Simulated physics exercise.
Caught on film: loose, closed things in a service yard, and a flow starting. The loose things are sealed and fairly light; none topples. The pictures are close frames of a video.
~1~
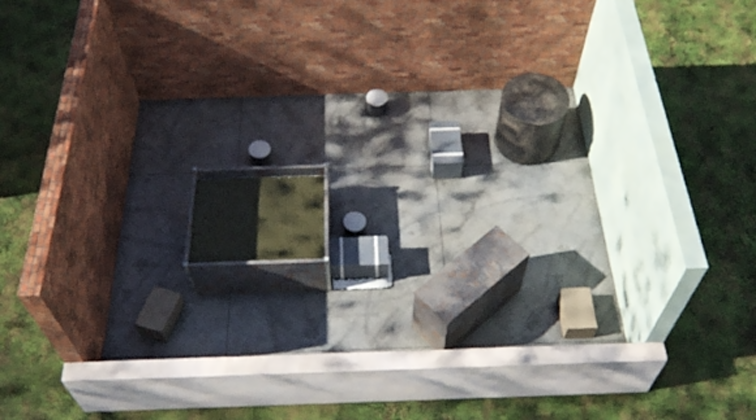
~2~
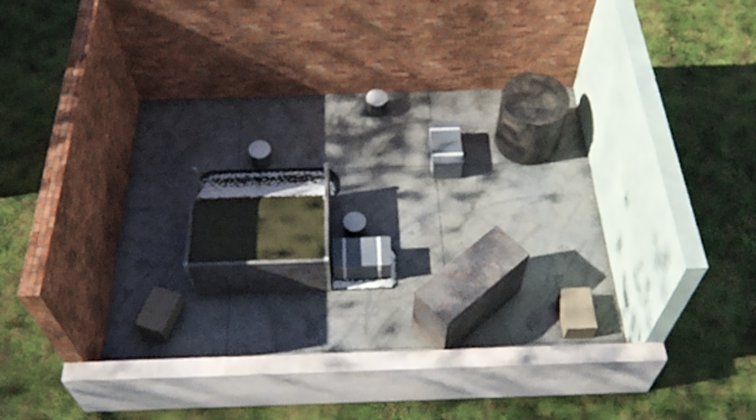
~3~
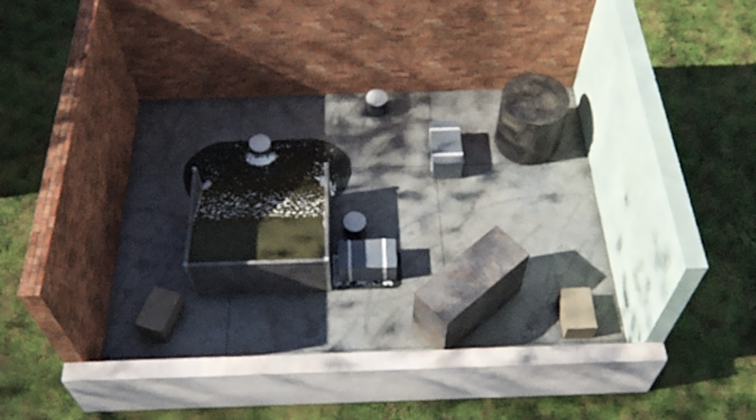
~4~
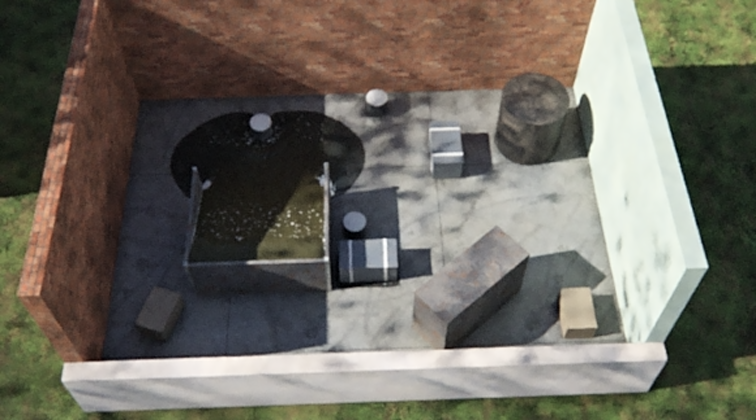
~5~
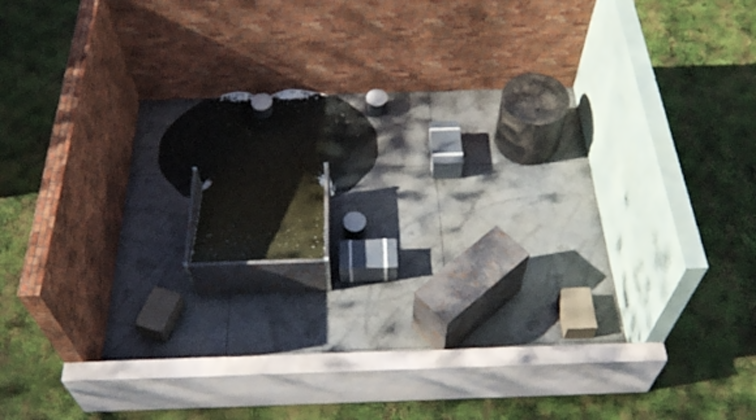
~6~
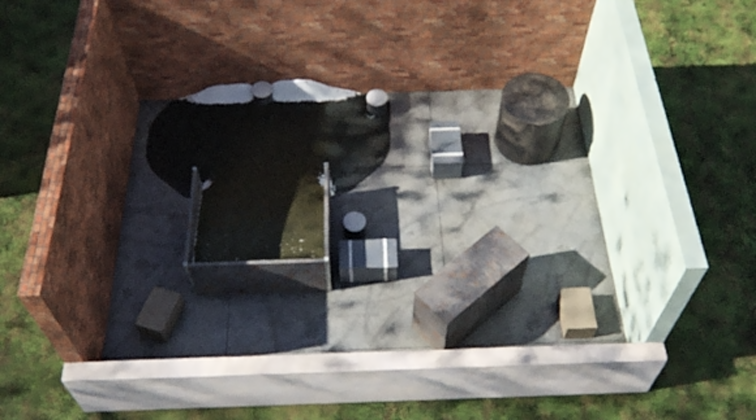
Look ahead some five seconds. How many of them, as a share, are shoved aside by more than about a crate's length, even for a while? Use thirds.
That comes to one to two thirds.
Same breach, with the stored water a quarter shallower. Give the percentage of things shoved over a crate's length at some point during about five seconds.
Near 60 in a hundred.
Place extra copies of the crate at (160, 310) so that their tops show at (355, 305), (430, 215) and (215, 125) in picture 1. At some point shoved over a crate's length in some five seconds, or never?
In that order: Less than that, not that far, moved that far.
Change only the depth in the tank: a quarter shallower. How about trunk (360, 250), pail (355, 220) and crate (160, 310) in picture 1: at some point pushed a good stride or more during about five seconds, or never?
One after the other: Under that, not that far, that far or more.
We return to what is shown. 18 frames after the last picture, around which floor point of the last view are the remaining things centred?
Roughly at (392, 240).
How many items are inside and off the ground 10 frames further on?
I count 2.
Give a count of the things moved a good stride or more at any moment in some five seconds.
It comes to 4.
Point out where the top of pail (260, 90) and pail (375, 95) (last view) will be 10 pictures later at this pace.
At about (229, 122) and (504, 98).
A moment on, 1 of 7 are well off their spots; 1 afloat.
Next, 2 of 7 are well off their spots; 2 afloat.
Later, 4 of 7 are well off their spots; 2 afloat.
In the end, 4 of 7 are well off their spots, and 4 have been at some point; 2 afloat.
